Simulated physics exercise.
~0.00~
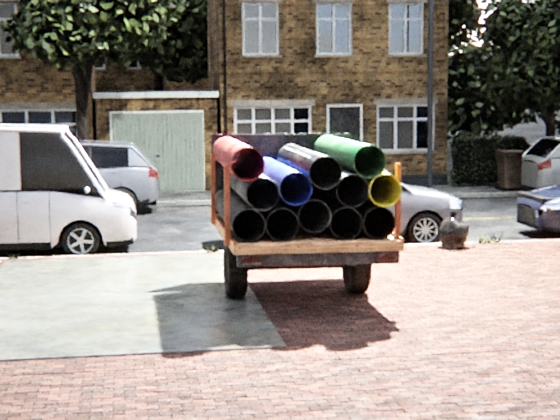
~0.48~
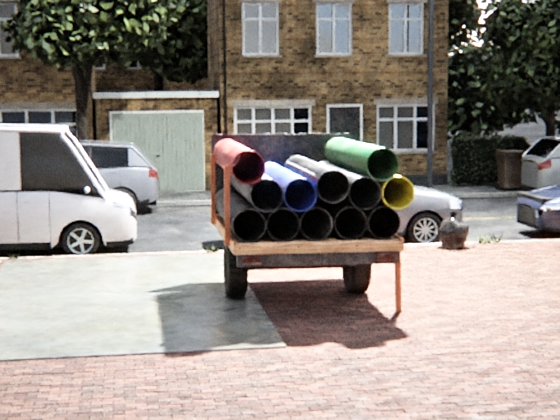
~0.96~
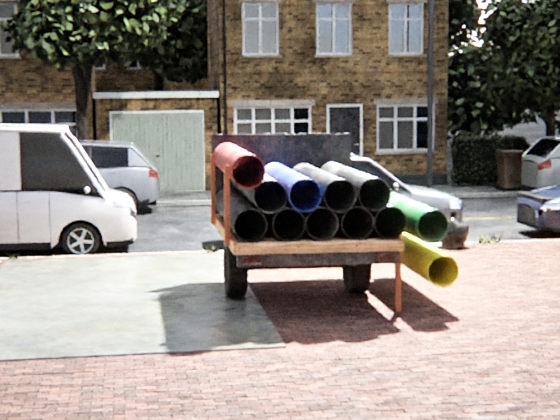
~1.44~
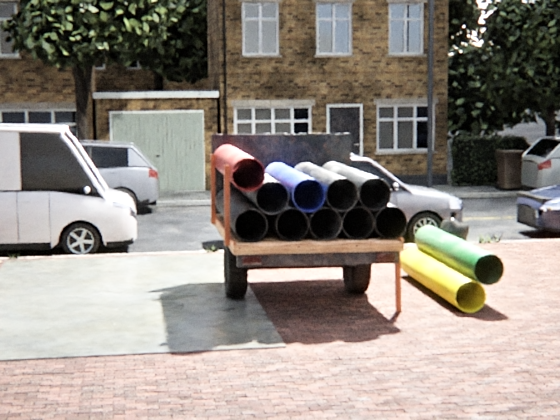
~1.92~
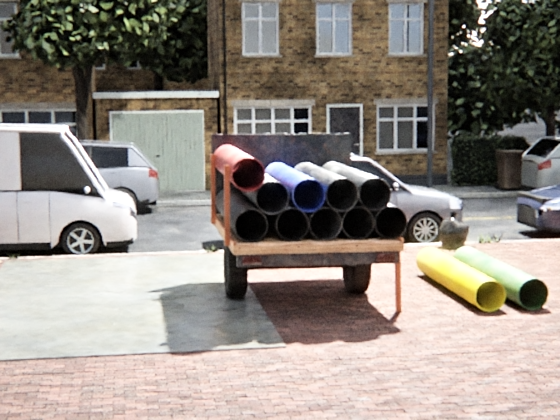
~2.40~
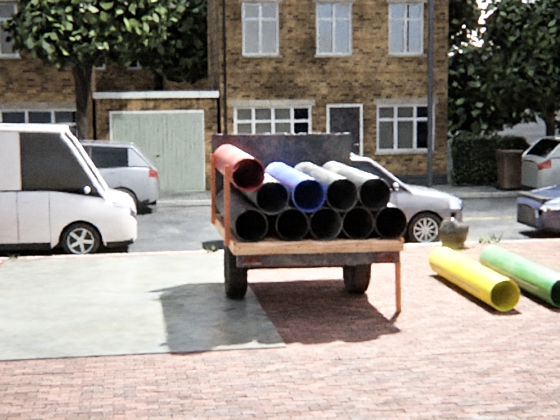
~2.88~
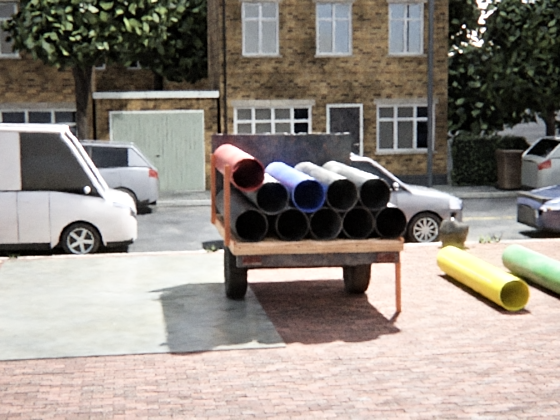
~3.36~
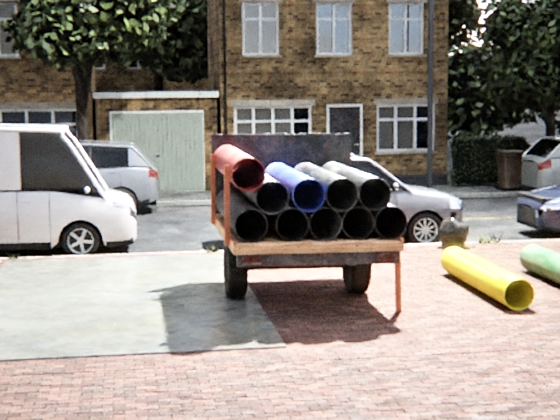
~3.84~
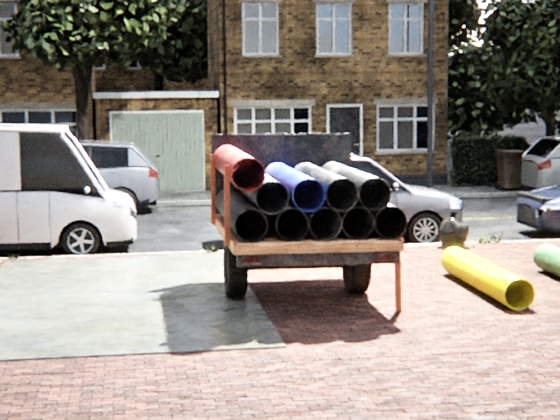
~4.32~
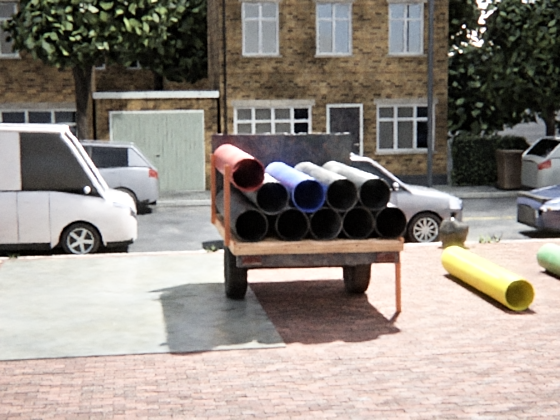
At first, a trailer stands parked with its tail towards us, stacked with plastic pipes seen end-on, most of them black, with red, blue, green and yellow ones among them. The posts on the right side drop down, and the pipes on that side begin to shift right. The yellow pipe slips over the edge, with the green one tumbling close behind, while the blue settles slightly. Both land on the brick paving and roll away to the right, green passing yellow. Yellow comes to rest, green slows near the right edge of the view, and red and blue remain on the load.
